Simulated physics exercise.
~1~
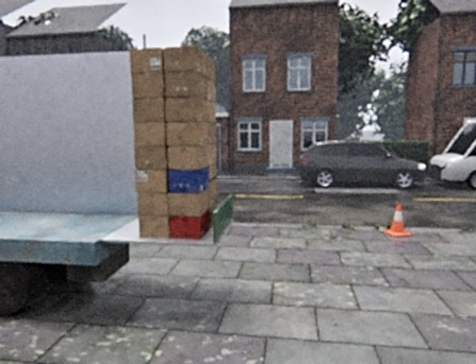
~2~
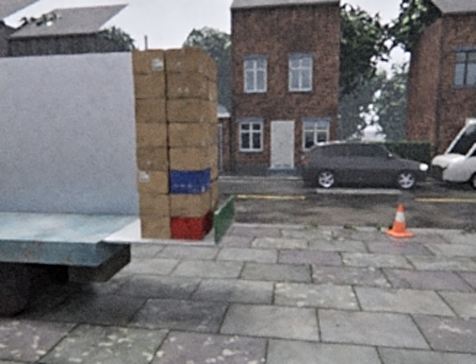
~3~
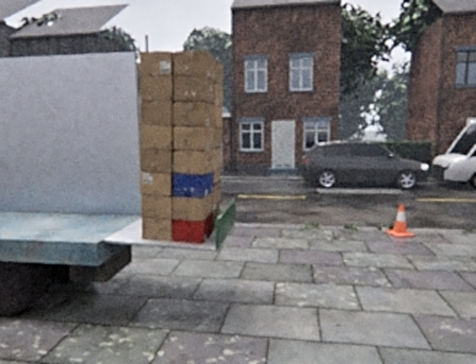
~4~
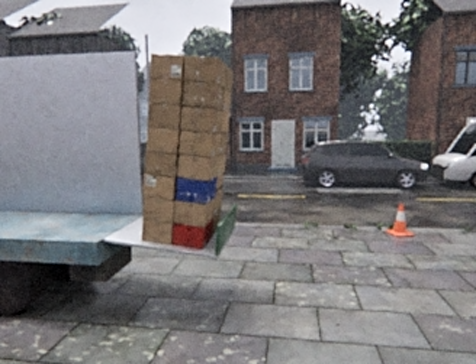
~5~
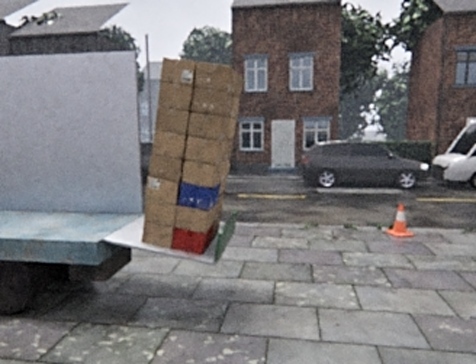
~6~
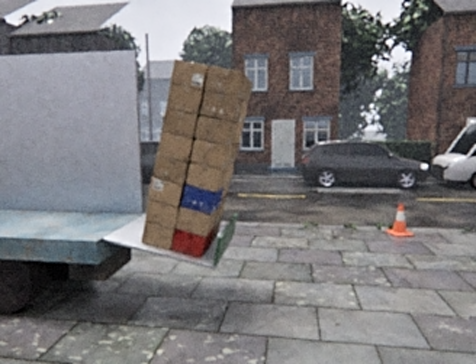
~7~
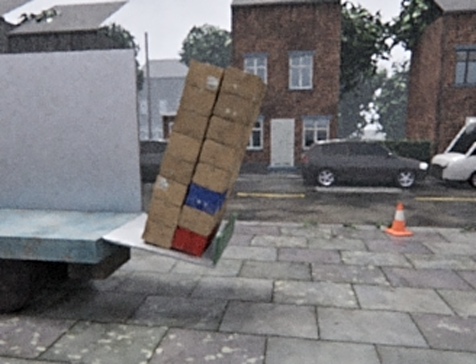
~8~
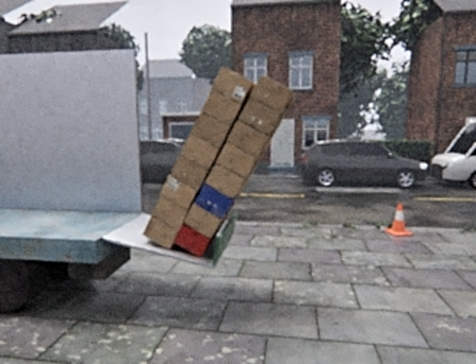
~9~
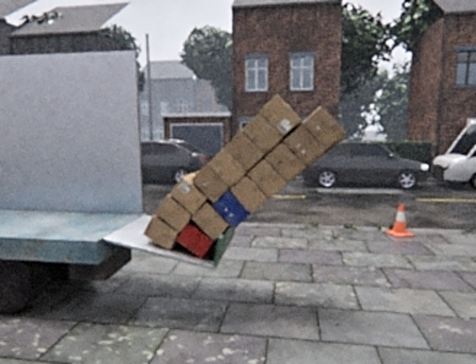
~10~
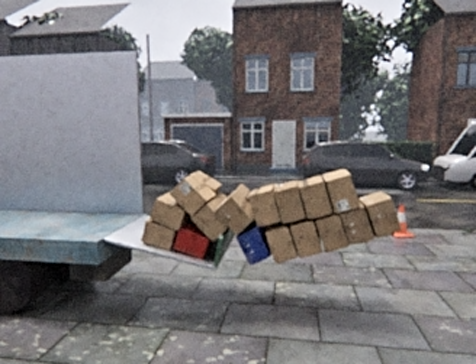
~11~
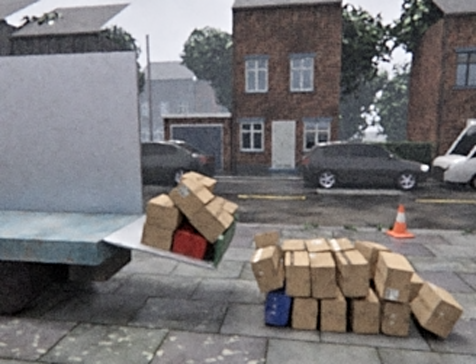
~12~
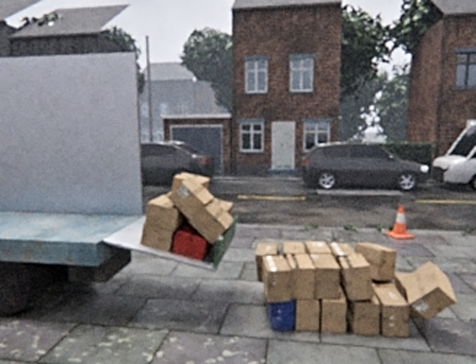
The clip opens on a tall stack of taped brown cartons, with a blue and a red one low down, standing on the tail lift of a lorry beside a wet street. The platform dips gently towards its outer edge, and the stack starts to lean right. The lean steepens until the upper cartons topple out over the edge, taking the blue one with them. They tumble onto the paving in front of an orange cone. Most of the cartons end heaped on the ground, while the red one and a few others stay on the tilted platform.
